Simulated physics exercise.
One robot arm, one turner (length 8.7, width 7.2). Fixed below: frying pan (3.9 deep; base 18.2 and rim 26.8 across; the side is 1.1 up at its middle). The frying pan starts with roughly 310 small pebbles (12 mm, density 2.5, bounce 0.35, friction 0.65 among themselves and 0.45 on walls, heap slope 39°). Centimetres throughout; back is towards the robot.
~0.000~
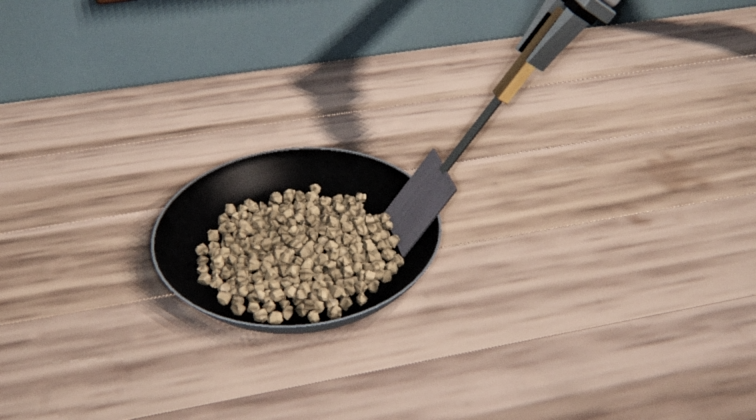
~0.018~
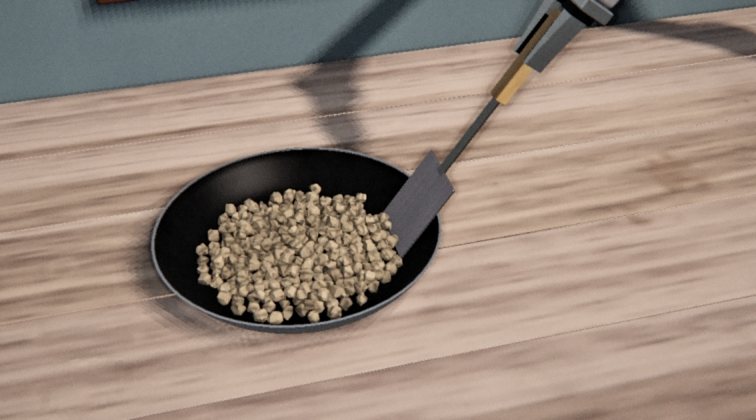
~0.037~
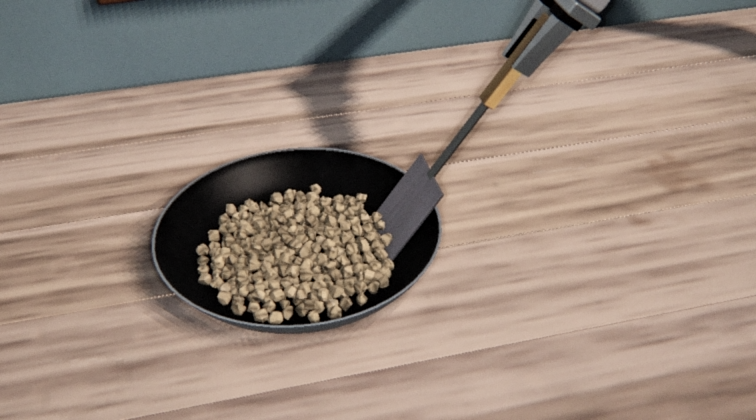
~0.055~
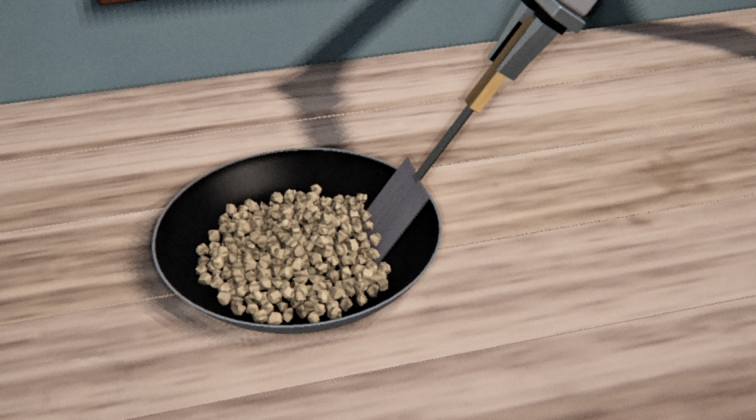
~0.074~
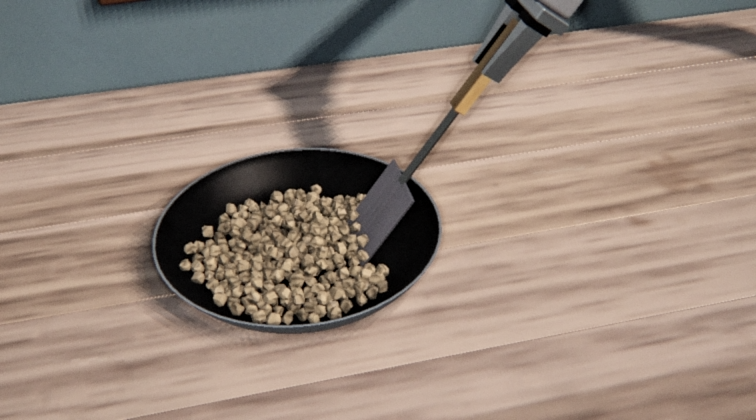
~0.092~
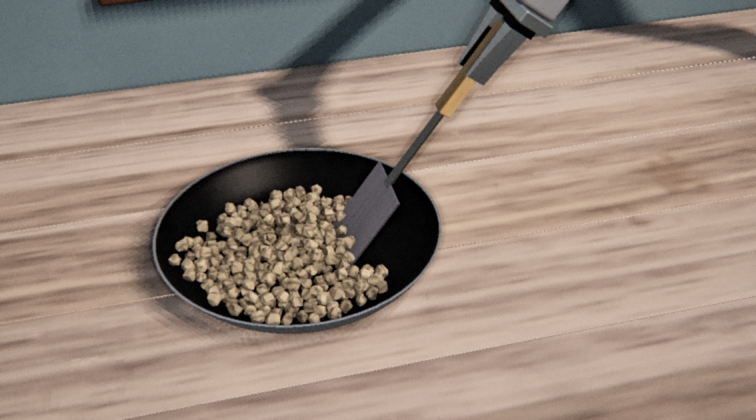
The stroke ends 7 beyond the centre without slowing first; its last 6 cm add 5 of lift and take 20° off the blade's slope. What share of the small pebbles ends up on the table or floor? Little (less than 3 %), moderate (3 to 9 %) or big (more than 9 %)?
Share on the table or floor: Moderate (3 to 9 %).
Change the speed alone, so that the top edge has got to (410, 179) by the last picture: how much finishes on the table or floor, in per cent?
About 0 per cent.
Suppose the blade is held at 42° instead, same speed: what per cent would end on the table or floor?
Then about 5 per cent.
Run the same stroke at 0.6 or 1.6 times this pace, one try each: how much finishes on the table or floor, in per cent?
About 0 and 15 per cent.
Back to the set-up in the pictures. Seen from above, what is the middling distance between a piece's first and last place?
About 4 cm.
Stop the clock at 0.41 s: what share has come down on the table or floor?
Roughly 4 per cent.
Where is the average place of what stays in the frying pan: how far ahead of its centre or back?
Roughly 4.5 cm ahead.
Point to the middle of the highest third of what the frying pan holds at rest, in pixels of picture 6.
Near (201, 250).
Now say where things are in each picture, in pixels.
In the first frame, the turner top edge at (445, 168), sloping 54°; upper third of the load around (303, 244), from x 200 to 395, top at y 190; 310 in the frying pan.
In the second frame, the turner top edge at (443, 169), sloping 54°; upper third of the load around (303, 243), from x 200 to 395, top at y 190.
In the third frame, the turner top edge at (432, 174), sloping 54°; upper third of the load around (304, 243), from x 205 to 385, top at y 190.
In the fourth frame, the turner top edge at (418, 177), sloping 54°; upper third of the load around (300, 242), from x 200 to 385, top at y 190.
In the fifth frame, the turner top edge at (404, 179), sloping 54°; upper third of the load around (290, 242), from x 185 to 380, top at y 190.
In the sixth frame, the turner top edge at (389, 182), sloping 54°; upper third of the load around (278, 246), from x 175 to 380, top at y 190; 310 in the frying pan.
After 0.14 s, sloping 54°, highest piece 5 above the table; 310 in the frying pan.
After 0.19 s, sloping 45°, highest piece 5 above the table; 309 in the frying pan, 1 on the blade or in flight.
After 0.41 s, sloping 34°, highest piece 6 above the table; 296 in the frying pan, 14 on the table or floor.
After 1.46 s, sloping 34°, highest piece 5 above the table; 296 in the frying pan, 14 on the table or floor.
In the end, 296 in the frying pan, 14 on the table or floor. That is 5 % on the table or floor.
